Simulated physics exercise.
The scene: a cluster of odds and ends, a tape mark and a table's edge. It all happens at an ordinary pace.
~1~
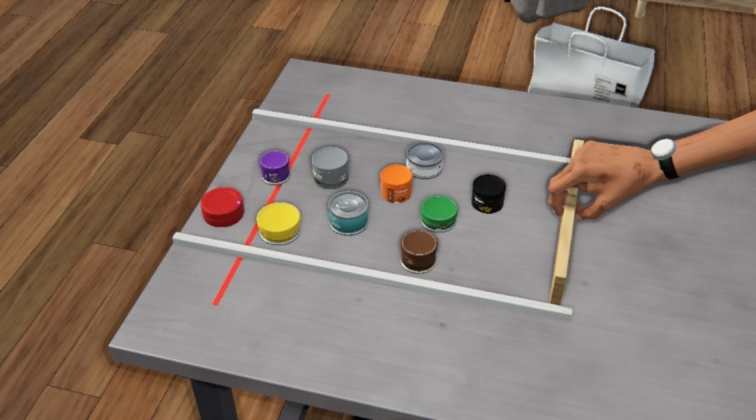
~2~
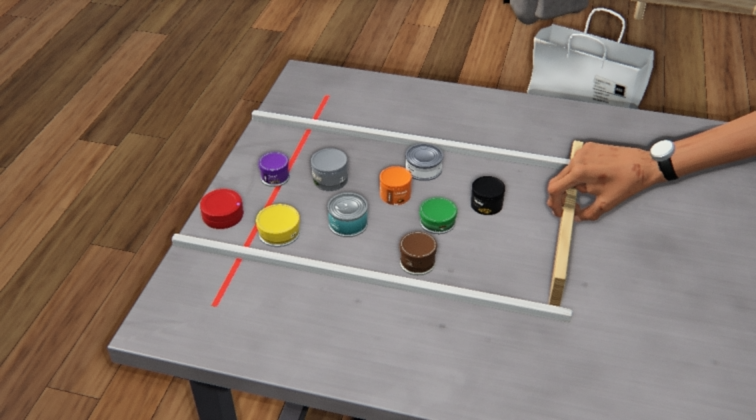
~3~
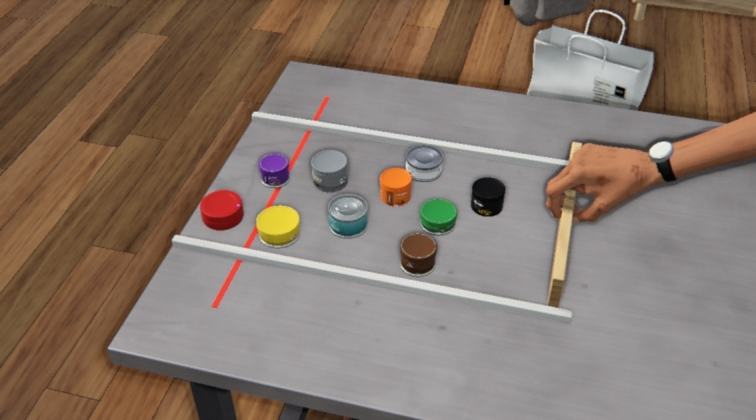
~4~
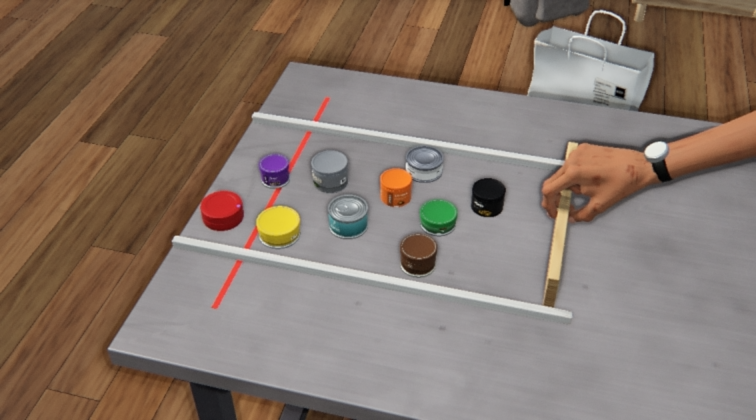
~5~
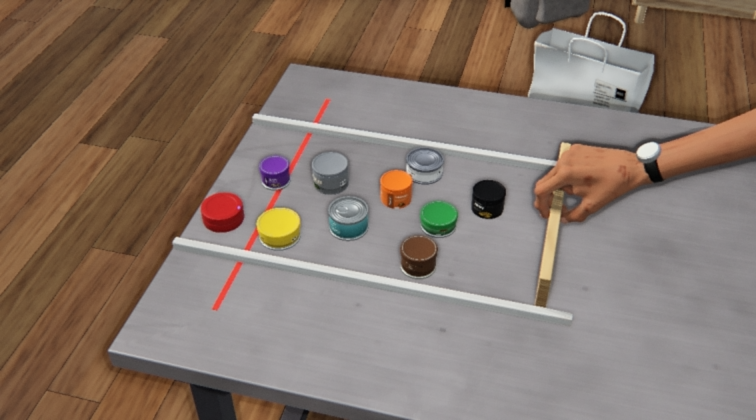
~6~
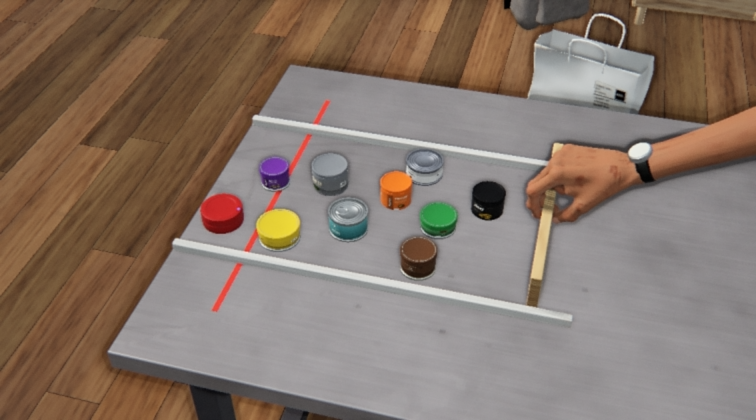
A hand slides a wooden board slightly left toward a cluster of colourful pots.
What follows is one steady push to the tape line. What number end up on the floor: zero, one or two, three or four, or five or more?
In the end the number that fall off is one or two.
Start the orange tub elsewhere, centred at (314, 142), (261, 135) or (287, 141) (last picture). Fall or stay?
In turn it does not fall; is kept; holds on.
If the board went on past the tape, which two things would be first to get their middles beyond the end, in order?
Earliest first: The purple pot, then the red lid.
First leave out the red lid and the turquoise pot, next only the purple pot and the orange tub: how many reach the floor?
Fallen: 0, and 1 in the other try.
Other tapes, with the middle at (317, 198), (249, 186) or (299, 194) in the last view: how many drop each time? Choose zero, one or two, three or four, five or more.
For each place: No fall at all; five or over; not one.
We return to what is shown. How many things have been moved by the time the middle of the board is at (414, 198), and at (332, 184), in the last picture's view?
At the one place 5, at the other 9.
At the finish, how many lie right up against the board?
4 of them.
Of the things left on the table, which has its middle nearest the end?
That is the red lid.
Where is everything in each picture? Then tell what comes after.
The first frame shows red lid (223, 207); purple pot (275, 168); yellow pot (279, 224); board (568, 218); tape (279, 185).
The second frame shows purple pot (274, 170); grey tub (330, 170).
The third frame shows yellow pot (279, 227); turquoise pot (348, 216).
The fourth frame shows red lid (222, 211); black tub (488, 198).
The fifth frame shows purple pot (275, 173); white pot (425, 166).
The sixth frame shows red lid (222, 214); purple pot (275, 174); yellow pot (279, 230); board (546, 221); tape (279, 191).
Soon after, none off yet; red lid at rest near (222, 214); purple pot at rest near (275, 174); yellow pot at rest near (279, 230).
After that, none off yet; red lid moving near (216, 211); purple pot displaced about its own width near (250, 171); yellow pot displaced about its own width near (236, 233).
In the end, the number that fall off is one or two; gone, purple pot.
